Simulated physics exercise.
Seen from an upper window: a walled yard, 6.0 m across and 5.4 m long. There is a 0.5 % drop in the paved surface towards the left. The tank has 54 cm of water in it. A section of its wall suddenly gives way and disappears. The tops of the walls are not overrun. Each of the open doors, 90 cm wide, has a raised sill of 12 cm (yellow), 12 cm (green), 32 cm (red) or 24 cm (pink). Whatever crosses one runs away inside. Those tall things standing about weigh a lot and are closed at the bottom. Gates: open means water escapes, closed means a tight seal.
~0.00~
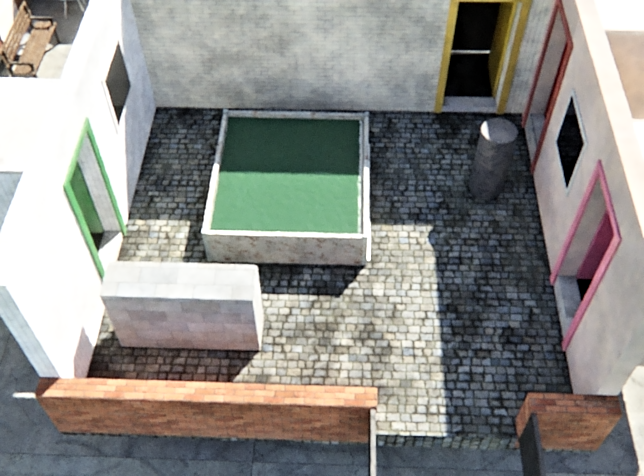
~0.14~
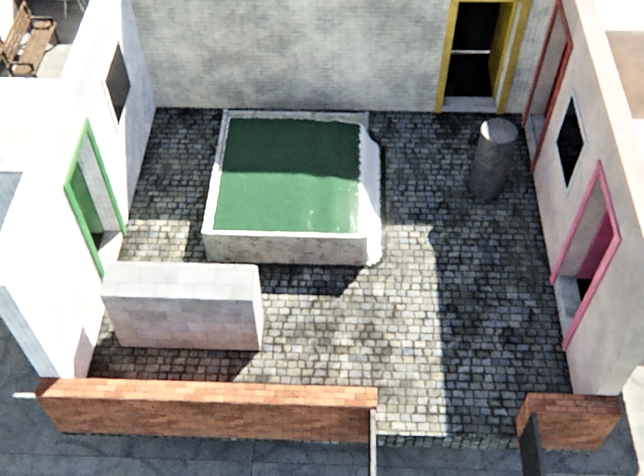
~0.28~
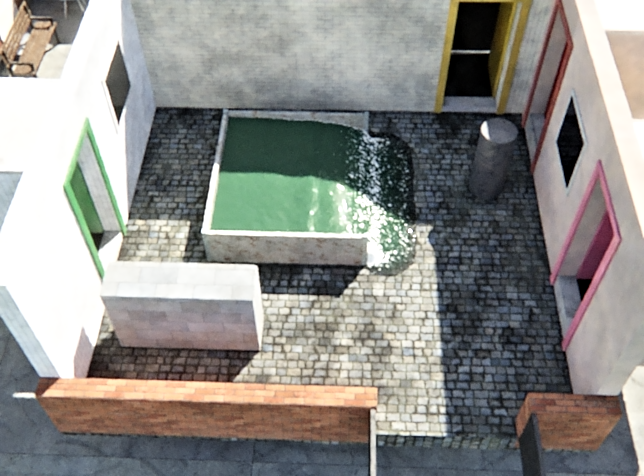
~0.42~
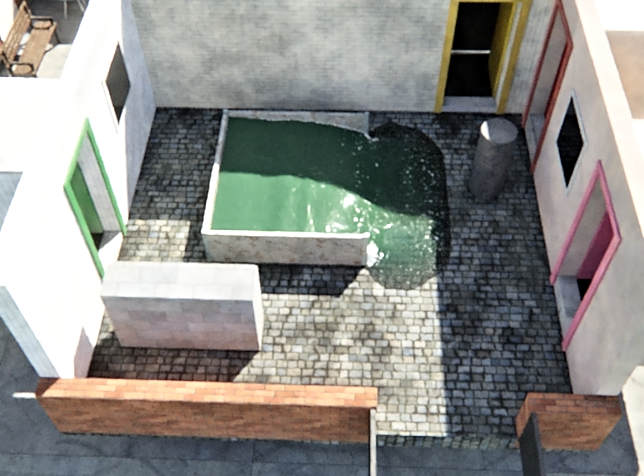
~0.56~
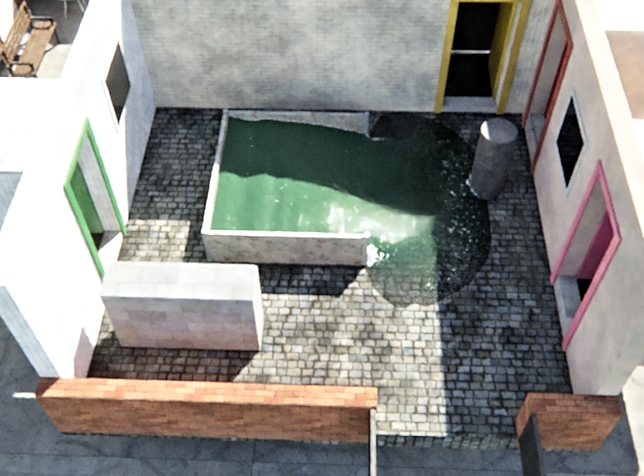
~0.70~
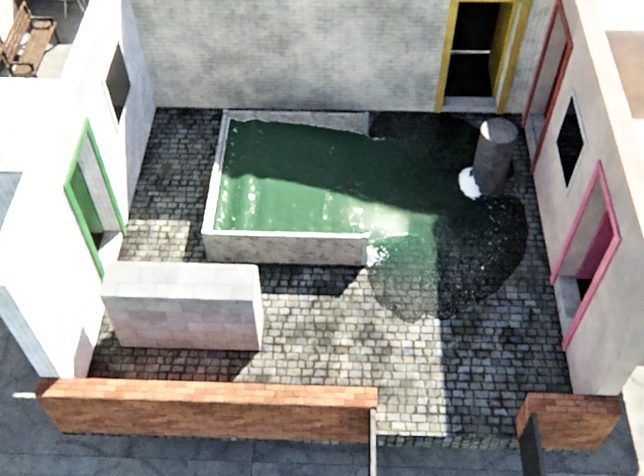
Green water pouring from the open right side of a raised tank, spreading across a cobbled walled yard and around a grey cylinder.
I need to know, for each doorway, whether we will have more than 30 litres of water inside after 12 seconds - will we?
My prediction: At the yellow door the limit will be outstripped; at the green door the limit will not be outstripped; at the red door the limit will not be outstripped; at the pink door the limit will not be outstripped.
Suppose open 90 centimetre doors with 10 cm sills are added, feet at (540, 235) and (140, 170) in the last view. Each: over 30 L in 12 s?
More, less.
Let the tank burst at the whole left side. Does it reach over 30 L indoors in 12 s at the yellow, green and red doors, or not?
Door by door - yellow: Within bounds, green: Out of bounds, red: Within bounds.
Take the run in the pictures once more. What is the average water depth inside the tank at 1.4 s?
31 cm.
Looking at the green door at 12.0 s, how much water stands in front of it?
It's some 7.0 centimetres deep.
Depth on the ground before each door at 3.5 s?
In centimetres, the yellow door has 26, the green door 0, the red door 23 and the pink door 15.
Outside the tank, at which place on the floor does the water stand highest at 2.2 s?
Roughly at pixel (486, 135).
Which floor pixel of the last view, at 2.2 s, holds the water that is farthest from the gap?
Near (571, 421).
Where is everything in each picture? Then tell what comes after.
Still water, 54 cm deep, in the tank at (291, 173), in the first picture.
The front is at (374, 143), 1.2 m from the gap at (363, 191); 0.4 m2 of floor is under water; 54 cm left at the back of the tank, in the second picture.
The front is at (389, 138), 1.4 m from the gap at (363, 193); 1.5 m2 of floor is under water; 54 cm left at the back of the tank, in the third picture.
Water pours out at (363, 194) and has run 1.6 m, to (415, 133); typically 9 cm deep outside, 54 cm at the tank's back, in the fourth picture.
The front is at (457, 140), 2.0 m from the gap at (363, 194); 4.9 m2 of floor is under water; 54 cm left at the back of the tank, in the fifth picture.
The front is at a hidden place, 2.4 m from the gap at (363, 194); 6.5 m2 of floor is under water; 48 cm left at the back of the tank, in the sixth picture.
After 1.4 s water covers 35 % of the floor and is deepest (36 cm) near (537, 232); yellow door 11 cm at the sill, 0 L in, green door not reached, red door 23 cm at the sill, 0 L in, pink door 12 cm at the sill, 0 L in.
After 2.2 s water covers 40 % of the floor and is deepest (38 cm) near (486, 135); yellow door 25 cm at the sill, 12 L in, green door not reached, red door 32 cm at the sill, 1 L in, pink door 20 cm at the sill, 0 L in.
After 3.5 s water covers 50 % of the floor and is deepest (29 cm) near (571, 421); yellow door 26 cm at the sill, 128 L in, green door not reached, red door 23 cm at the sill, 3 L in, pink door 15 cm at the sill, 0 L in.
After 7.0 s water covers 90 % of the floor and is deepest (16 cm) near (156, 113); yellow door 7 cm at the sill, 175 L in, green door 3 cm at the sill, 0 L in, red door 7 cm at the sill, 3 L in, pink door 8 cm at the sill, 0 L in.
After 12.0 s water covers 95 % of the floor and is deepest (10 cm) near (286, 412); yellow door 5 cm at the sill, 175 L in, green door 7 cm at the sill, 0 L in, red door 3 cm at the sill, 3 L in, pink door 3 cm at the sill, 0 L in.
